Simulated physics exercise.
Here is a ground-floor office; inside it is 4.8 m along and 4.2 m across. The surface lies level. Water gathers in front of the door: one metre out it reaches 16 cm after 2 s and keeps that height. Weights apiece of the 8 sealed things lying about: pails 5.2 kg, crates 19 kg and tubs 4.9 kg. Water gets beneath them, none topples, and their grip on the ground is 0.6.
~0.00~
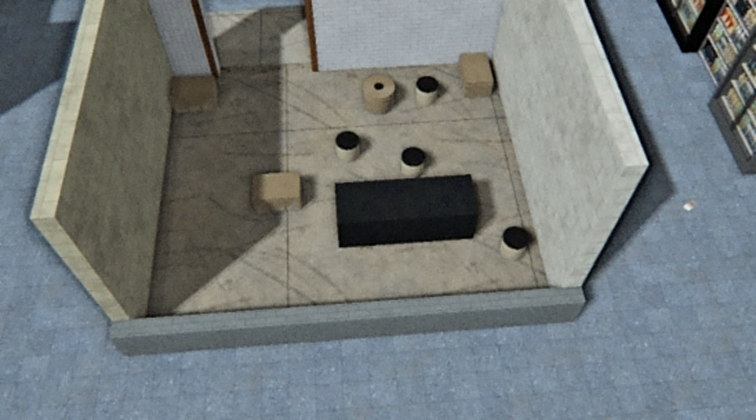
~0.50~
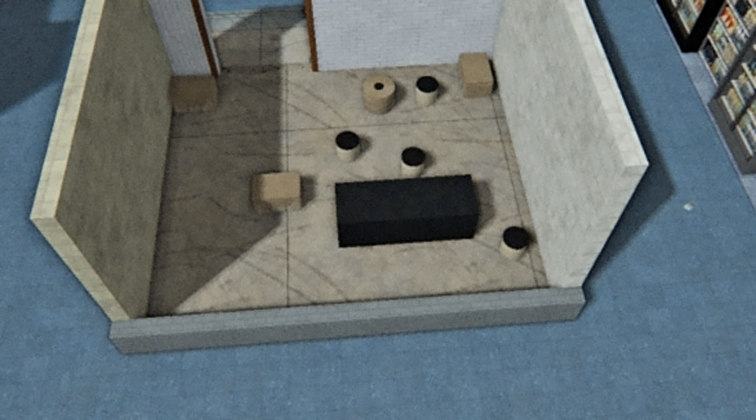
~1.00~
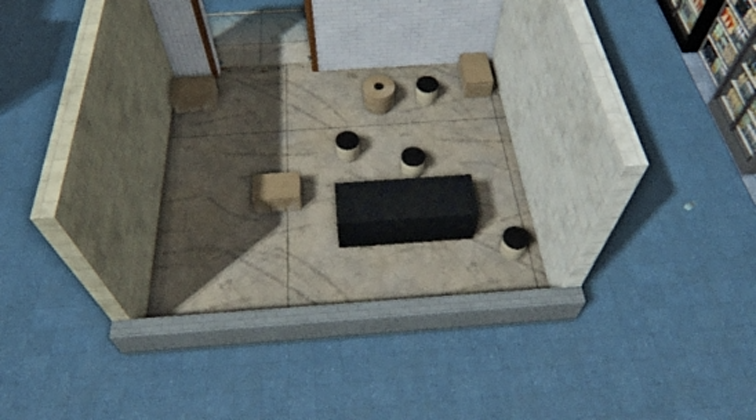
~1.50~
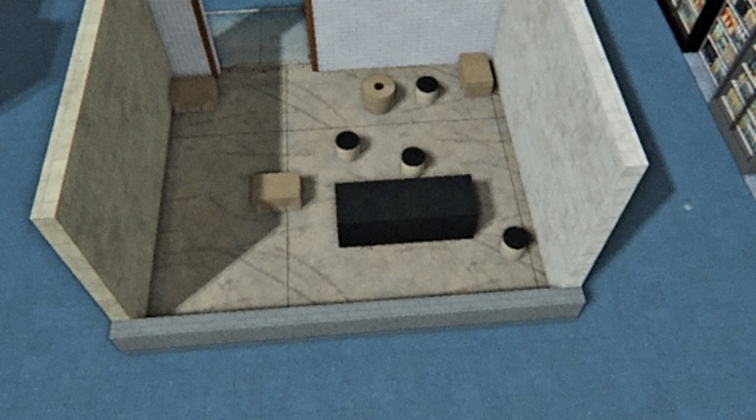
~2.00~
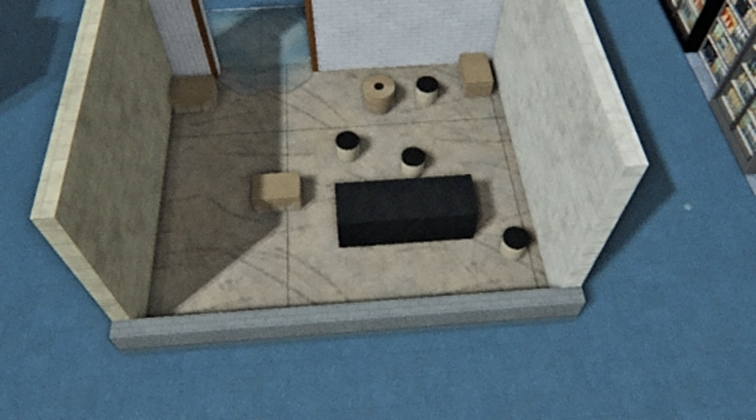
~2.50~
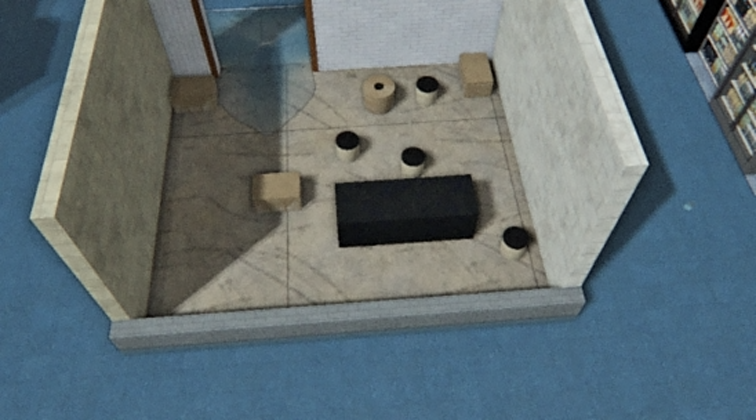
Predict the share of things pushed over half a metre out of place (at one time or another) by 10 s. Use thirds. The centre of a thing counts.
Share: Not even a third.
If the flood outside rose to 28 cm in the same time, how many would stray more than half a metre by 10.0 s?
In that case 6 of them.
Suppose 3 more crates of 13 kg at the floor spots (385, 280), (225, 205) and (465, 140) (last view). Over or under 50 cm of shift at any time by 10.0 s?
In that order: Under, more, less.
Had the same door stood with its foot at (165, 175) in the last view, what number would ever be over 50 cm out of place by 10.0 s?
Then 4.
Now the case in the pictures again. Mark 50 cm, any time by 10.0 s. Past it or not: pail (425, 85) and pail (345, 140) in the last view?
In turn: Short of it, over.
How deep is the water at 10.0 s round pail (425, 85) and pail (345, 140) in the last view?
Roughly 3 and 4 cm.
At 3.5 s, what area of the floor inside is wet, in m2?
Roughly 5.0 m2.
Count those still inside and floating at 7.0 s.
At that moment 0.
After 3.5 s 0 of 8 are over 50 cm from their spots; 0 afloat.
After 4.5 s 0 of 8 are over 50 cm from their spots; 0 afloat.
After 7.0 s 0 of 8 are over 50 cm from their spots; 0 afloat.
After 10.0 s 1 of 8 are over 50 cm from their spots, and 1 have been at some point; 1 afloat.
